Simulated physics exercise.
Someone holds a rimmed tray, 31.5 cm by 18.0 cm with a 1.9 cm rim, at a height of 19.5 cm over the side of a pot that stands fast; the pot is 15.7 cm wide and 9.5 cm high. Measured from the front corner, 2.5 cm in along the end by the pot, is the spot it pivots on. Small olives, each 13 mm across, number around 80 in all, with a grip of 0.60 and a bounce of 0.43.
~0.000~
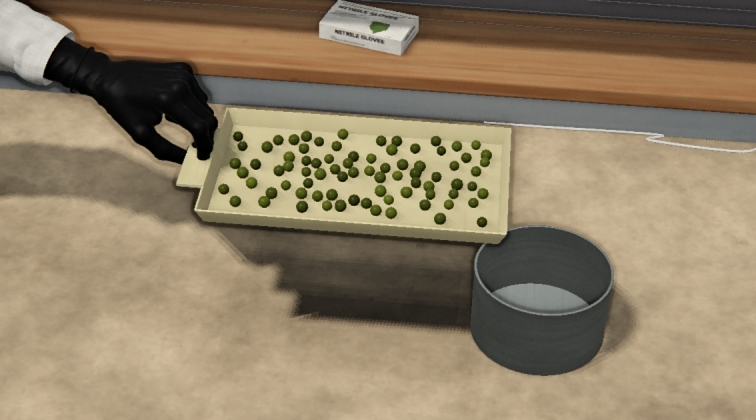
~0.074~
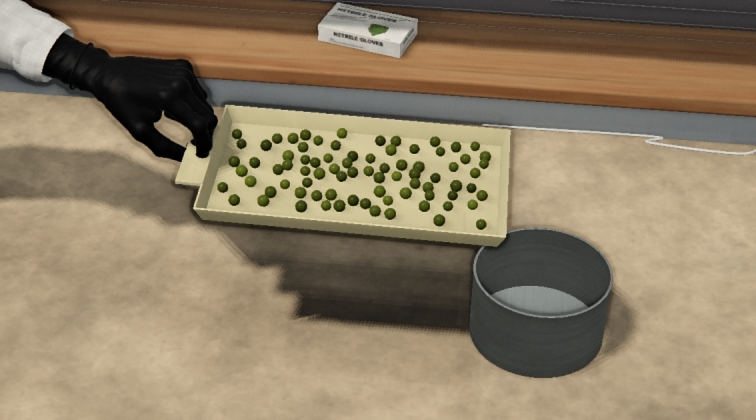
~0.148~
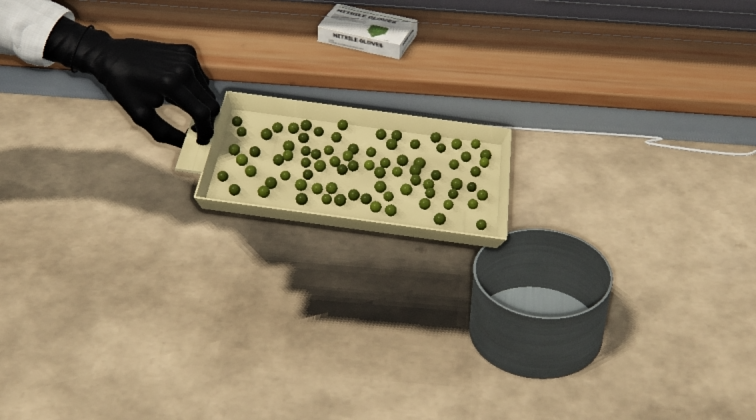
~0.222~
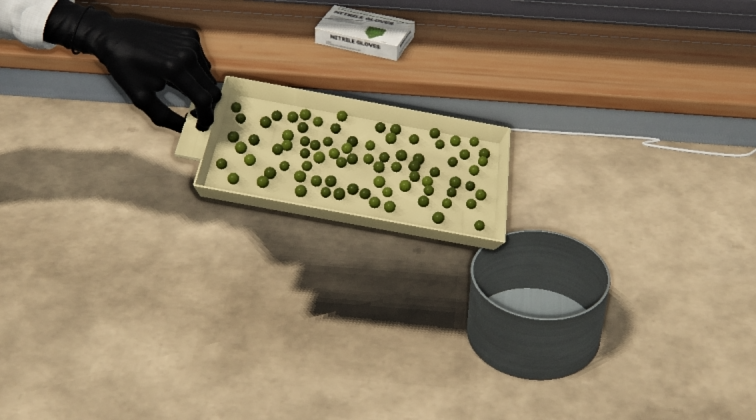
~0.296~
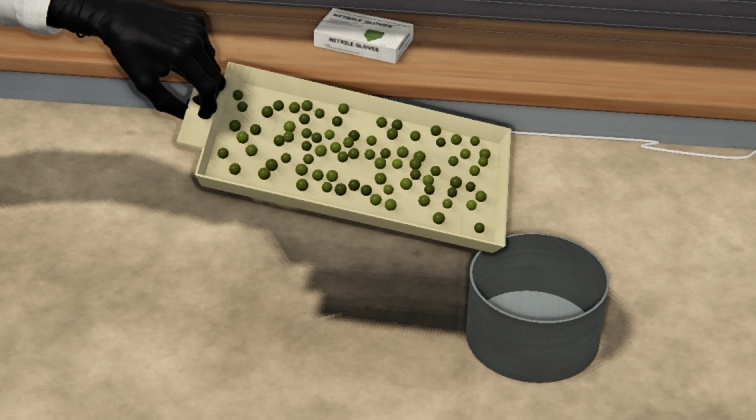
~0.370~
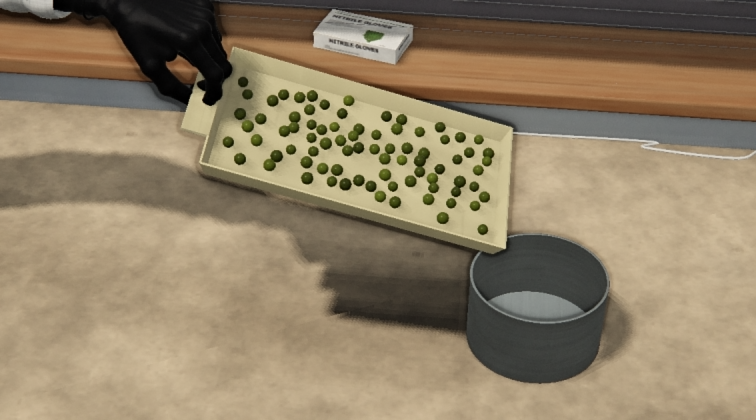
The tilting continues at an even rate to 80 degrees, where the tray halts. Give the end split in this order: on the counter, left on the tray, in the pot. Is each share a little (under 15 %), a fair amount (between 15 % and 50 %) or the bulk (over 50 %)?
Counter: The bulk; left on the tray: A little; pot: A fair amount.
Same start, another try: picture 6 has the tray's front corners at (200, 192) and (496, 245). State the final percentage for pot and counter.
Pot 0; counter 100.
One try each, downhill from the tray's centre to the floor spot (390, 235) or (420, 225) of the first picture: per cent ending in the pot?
Near 0 and 0 per cent, in that order.
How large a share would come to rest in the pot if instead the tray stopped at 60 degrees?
Around 5 %, I reckon.
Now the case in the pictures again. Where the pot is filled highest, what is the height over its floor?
Some 1.5 cm.
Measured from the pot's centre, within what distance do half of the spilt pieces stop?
14 cm.
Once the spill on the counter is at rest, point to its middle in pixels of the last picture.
(548, 414), roughly.
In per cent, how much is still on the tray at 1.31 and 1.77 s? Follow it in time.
About 95, 75.
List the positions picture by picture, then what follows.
The first frame shows tray tilt 0 degrees, front corners at (203, 206) and (499, 229); middle of the pieces at (370, 171); pot at (544, 268).
The second frame shows tray tilt 1 degrees, front corners at (202, 205) and (499, 232); middle of the pieces at (369, 171).
The third frame shows tray tilt 5 degrees, front corners at (203, 194) and (499, 233), lowest corner right front; middle of the pieces at (369, 165).
The fourth frame shows tray tilt 9 degrees, front corners at (202, 182) and (498, 236), lowest corner right front; middle of the pieces at (369, 159).
The fifth frame shows tray tilt 13 degrees, front corners at (204, 171) and (498, 239), lowest corner right front; middle of the pieces at (370, 154).
The sixth frame shows tray tilt 17 degrees, front corners at (208, 160) and (499, 241), lowest corner right front; middle of the pieces at (375, 149); pot at (540, 276). Its pace works out near 55 degrees a second.
After 0.93 s, tilt 46 degrees; the tray holds 100 %, the pot 0 %.
Then, at 1.31 s, tilt 67 degrees; the tray holds 95 %, the pot 5 %.
After 1.77 s, tilt 80 degrees; the tray holds 75 %, the pot 5 %.
At rest (2.9 s), counter 60 %, tray 0 %, pot 40 %.
